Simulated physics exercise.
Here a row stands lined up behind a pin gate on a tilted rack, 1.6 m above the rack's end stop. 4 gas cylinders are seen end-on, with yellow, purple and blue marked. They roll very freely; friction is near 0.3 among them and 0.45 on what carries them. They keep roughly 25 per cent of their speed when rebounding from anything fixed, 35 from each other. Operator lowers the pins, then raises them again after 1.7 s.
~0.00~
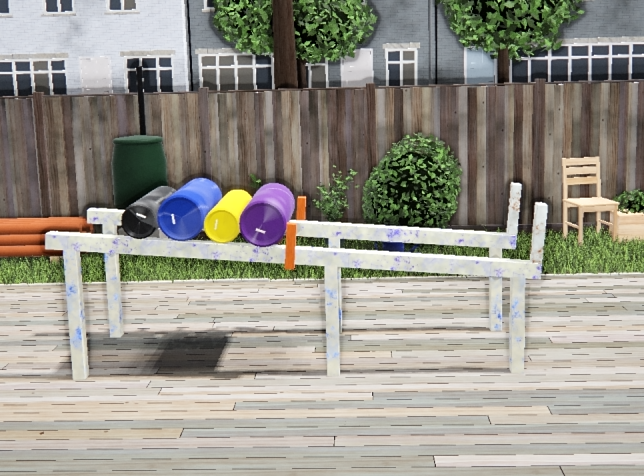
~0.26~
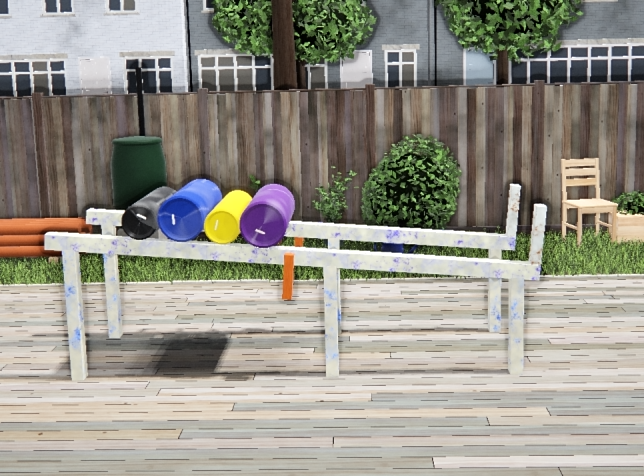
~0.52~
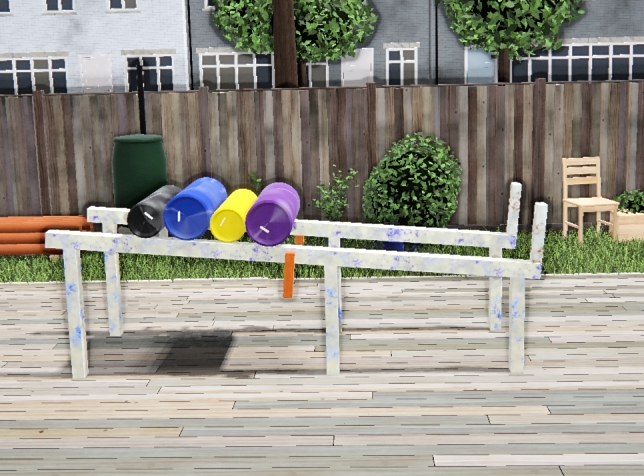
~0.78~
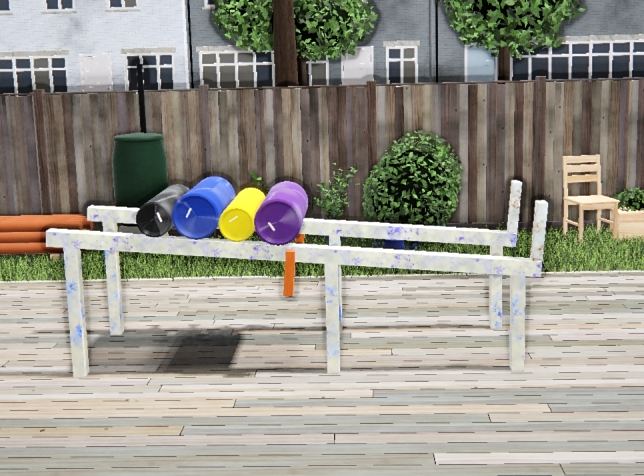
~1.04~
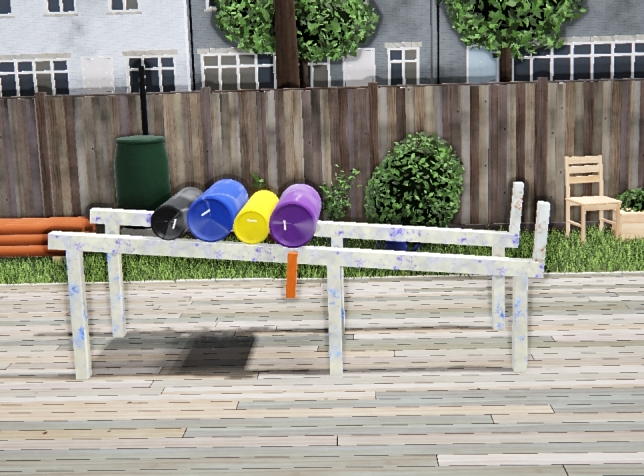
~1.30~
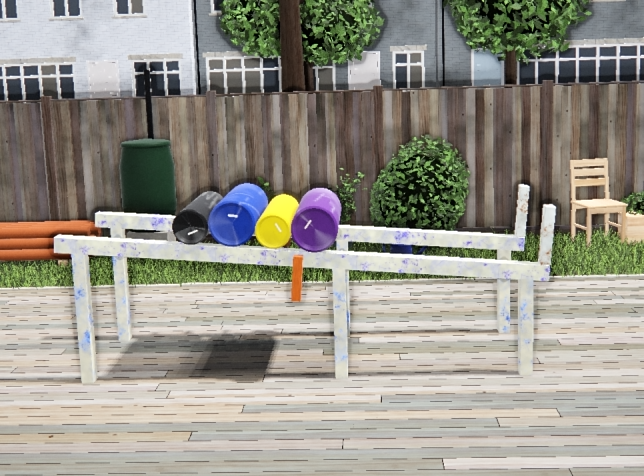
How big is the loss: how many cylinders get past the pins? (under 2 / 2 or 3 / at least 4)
2 or 3, leaving 2 of 4.
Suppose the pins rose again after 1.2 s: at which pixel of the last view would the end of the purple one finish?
I'd put it somewhere near (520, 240).
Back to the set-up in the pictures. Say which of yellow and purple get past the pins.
Yellow: Away. Purple: Away.
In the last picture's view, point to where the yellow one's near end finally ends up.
(476, 244), roughly.
By 1.6 s, yellow is on the rails, 5 cm above the pins, rolling right; purple is on the rails, 25 cm below the pins, rolling right; blue is on the rails, 30 cm above the pins, rolling right; 1 through so far.
By 1.8 s, yellow is on the rails, 10 cm below the pins, rolling right; purple is on the rails, 35 cm below the pins, rolling right; blue is on the rails, 15 cm above the pins, rolling right; 2 through so far.
Finally (3.5 s), yellow is on the rails, 110 cm below the pins; purple is on the rails, 140 cm below the pins; blue is on the rails, 20 cm above the pins; 2 through so far.
